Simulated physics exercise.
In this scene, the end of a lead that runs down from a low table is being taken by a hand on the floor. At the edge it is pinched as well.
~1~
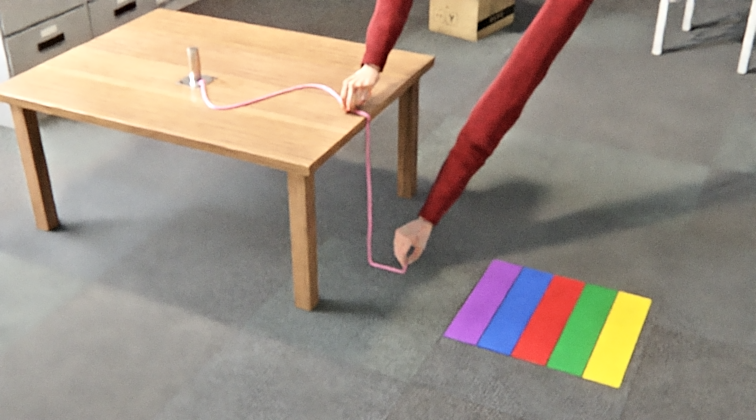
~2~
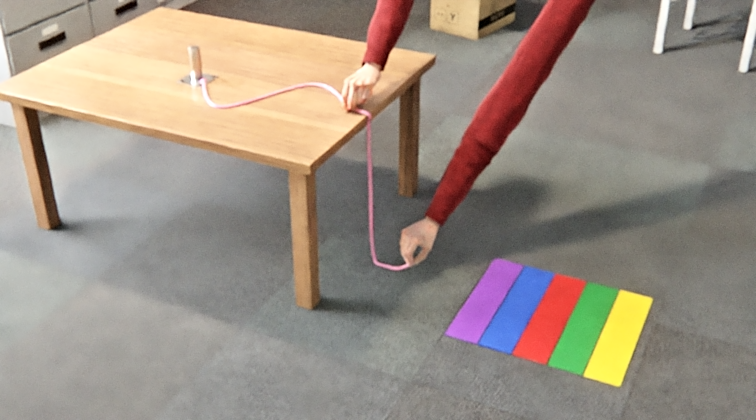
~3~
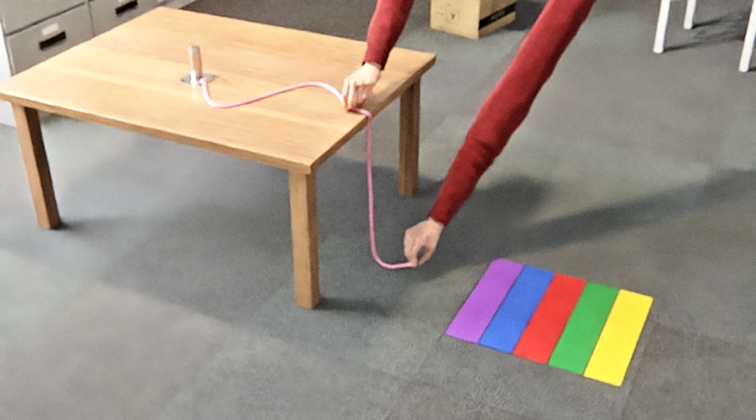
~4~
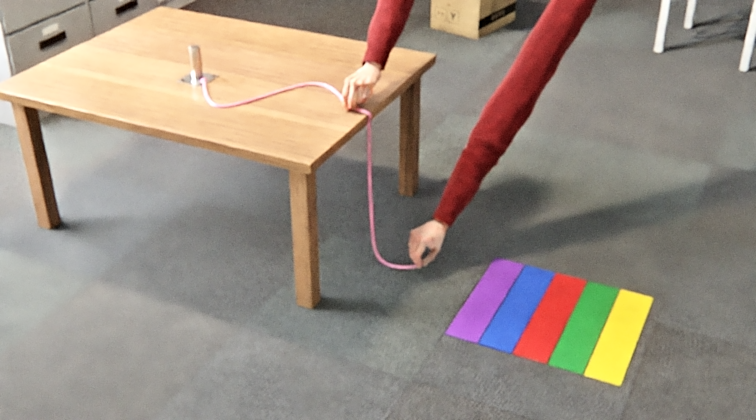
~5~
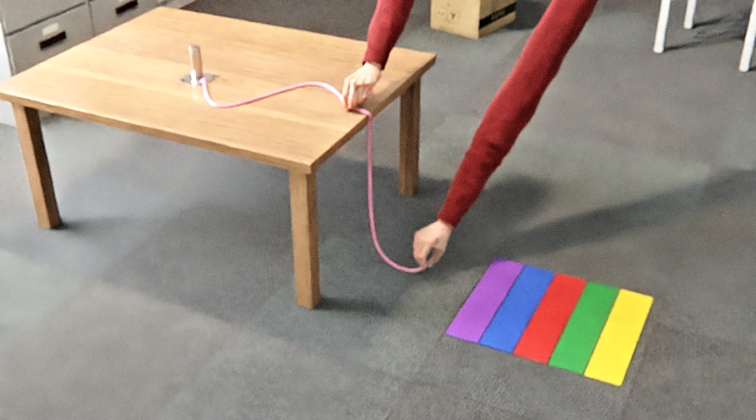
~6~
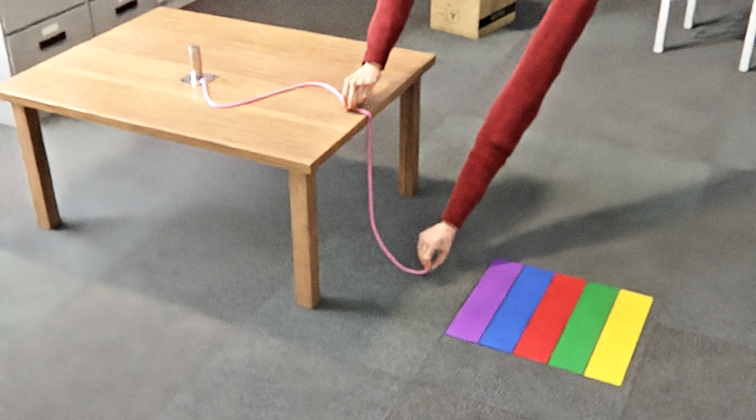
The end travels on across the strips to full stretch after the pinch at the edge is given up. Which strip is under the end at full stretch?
The yellow strip.
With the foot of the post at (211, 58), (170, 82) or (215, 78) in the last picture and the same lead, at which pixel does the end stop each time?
It works out at around (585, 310), (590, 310) and (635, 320) for the three tries.
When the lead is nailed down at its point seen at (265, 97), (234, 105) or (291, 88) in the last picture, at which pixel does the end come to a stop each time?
It comes to rest around (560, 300), (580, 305) and (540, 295) respectively.
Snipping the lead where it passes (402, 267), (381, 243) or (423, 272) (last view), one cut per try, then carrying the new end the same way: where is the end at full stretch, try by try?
About (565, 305), then (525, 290), then (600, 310).
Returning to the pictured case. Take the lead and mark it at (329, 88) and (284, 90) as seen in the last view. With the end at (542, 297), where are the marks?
About (369, 126), and the other about (328, 106).
Early on, end near (542, 297); over red.
Midway, end near (589, 309); over green.
At the end of the slack, end near (618, 317); over yellow. The yellow one.
